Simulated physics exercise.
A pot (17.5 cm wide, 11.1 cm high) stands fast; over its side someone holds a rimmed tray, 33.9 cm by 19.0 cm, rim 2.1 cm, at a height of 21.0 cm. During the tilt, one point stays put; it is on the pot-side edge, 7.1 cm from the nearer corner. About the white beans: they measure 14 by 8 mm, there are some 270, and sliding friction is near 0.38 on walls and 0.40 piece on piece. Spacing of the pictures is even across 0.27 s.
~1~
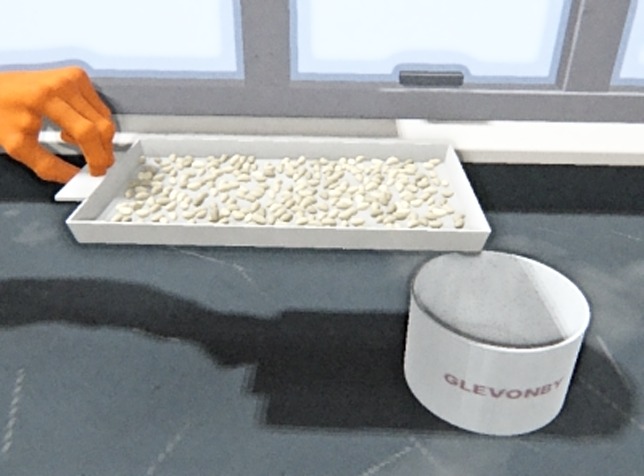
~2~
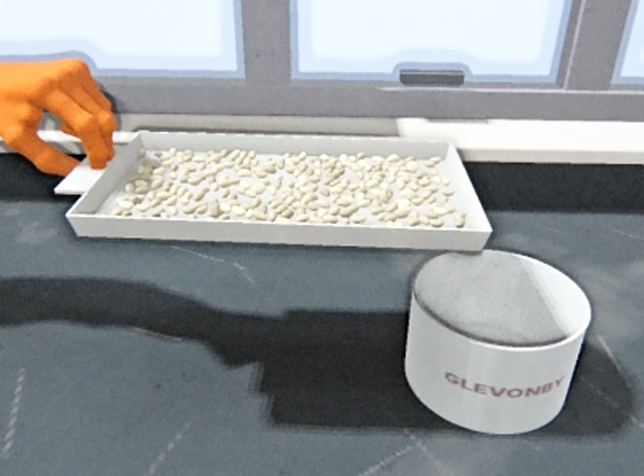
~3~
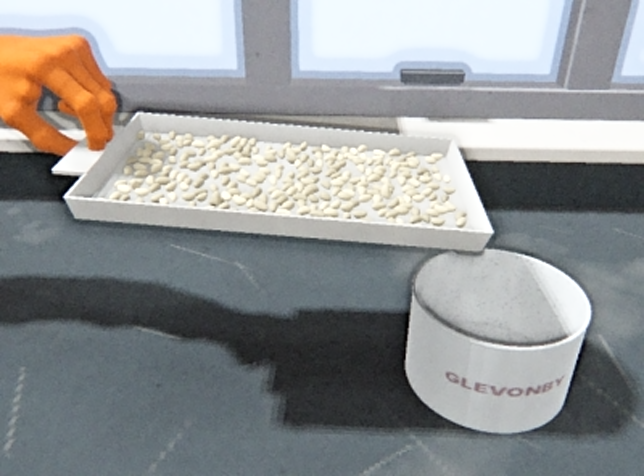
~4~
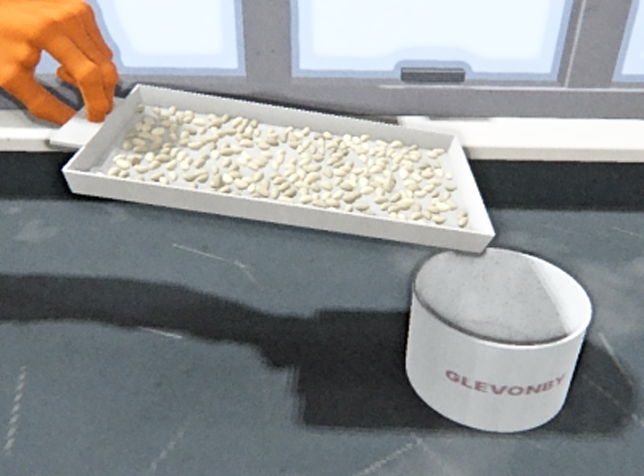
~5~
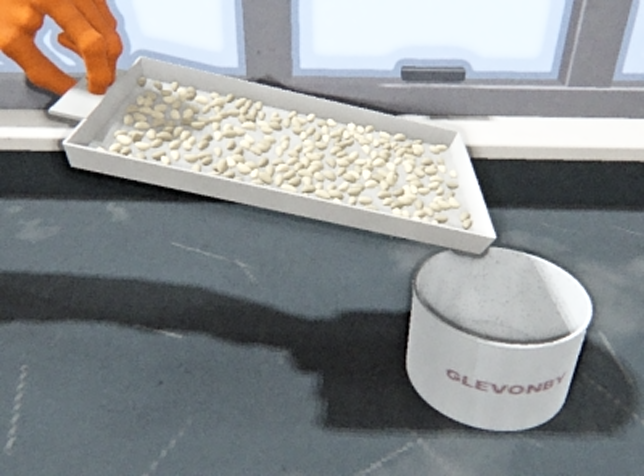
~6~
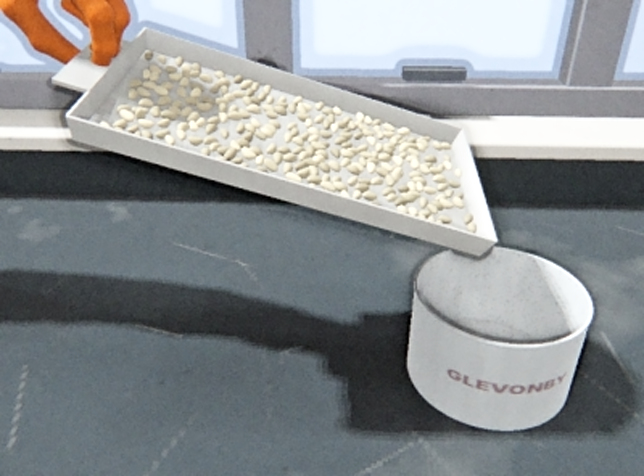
An orange hand slowly raised the left end of a white tray of pale beans, tilting it down toward a white pot on the right, while the beans shifted only slightly inside.
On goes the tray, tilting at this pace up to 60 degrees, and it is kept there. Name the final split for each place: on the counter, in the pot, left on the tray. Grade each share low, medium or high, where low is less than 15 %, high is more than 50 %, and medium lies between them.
Shares - counter: Medium, pot: Medium, tray: Medium.
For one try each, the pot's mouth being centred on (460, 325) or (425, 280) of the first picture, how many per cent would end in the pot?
About 40 percent the first time and about 5 percent the second.
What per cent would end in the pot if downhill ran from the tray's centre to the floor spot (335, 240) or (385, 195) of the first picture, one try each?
Near 0 and 35 percent, in that order.
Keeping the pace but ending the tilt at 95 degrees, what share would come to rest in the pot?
About 60 in a hundred would end up in the pot.
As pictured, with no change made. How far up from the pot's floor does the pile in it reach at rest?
It reaches roughly 1.5 cm.
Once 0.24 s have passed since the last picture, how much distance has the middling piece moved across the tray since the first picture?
Roughly 4 cm.
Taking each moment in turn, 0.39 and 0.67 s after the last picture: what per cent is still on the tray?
Earlier moment 100, later moment 50.
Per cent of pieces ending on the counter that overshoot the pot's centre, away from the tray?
Estimate: Roughly 80 per cent of the pieces.
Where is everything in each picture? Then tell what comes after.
The first picture shows tray tilt 0 degrees, front corners at (74, 219) and (483, 228); middle of the pieces at (287, 194); pot at (498, 294).
The second picture shows tray tilt 1 degrees, front corners at (74, 213) and (485, 228); middle of the pieces at (288, 191).
The third picture shows tray tilt 4 degrees, front corners at (72, 195) and (486, 229), lowest corner right front; middle of the pieces at (289, 181).
The fourth picture shows tray tilt 9 degrees, front corners at (71, 168) and (488, 231), lowest corner right front; middle of the pieces at (291, 167).
The fifth picture shows tray tilt 14 degrees, front corners at (71, 142) and (489, 234), lowest corner right front; middle of the pieces at (294, 154).
The sixth picture shows tray tilt 19 degrees, front corners at (75, 115) and (491, 236), lowest corner right front; middle of the pieces at (305, 137); pot at (501, 290).
Then, 0.24 s after the last picture, tilt 40 degrees; the tray holds 100 %, the pot 0 %.
Then, 0.39 s after the last picture, tilt 53 degrees; the tray holds 100 %, the pot 0 %.
Then, 0.67 s after the last picture, tilt 60 degrees; the tray holds 50 %, the pot 15 %.
In the end, counter 30 %, pot 30 %, tray 40 %.
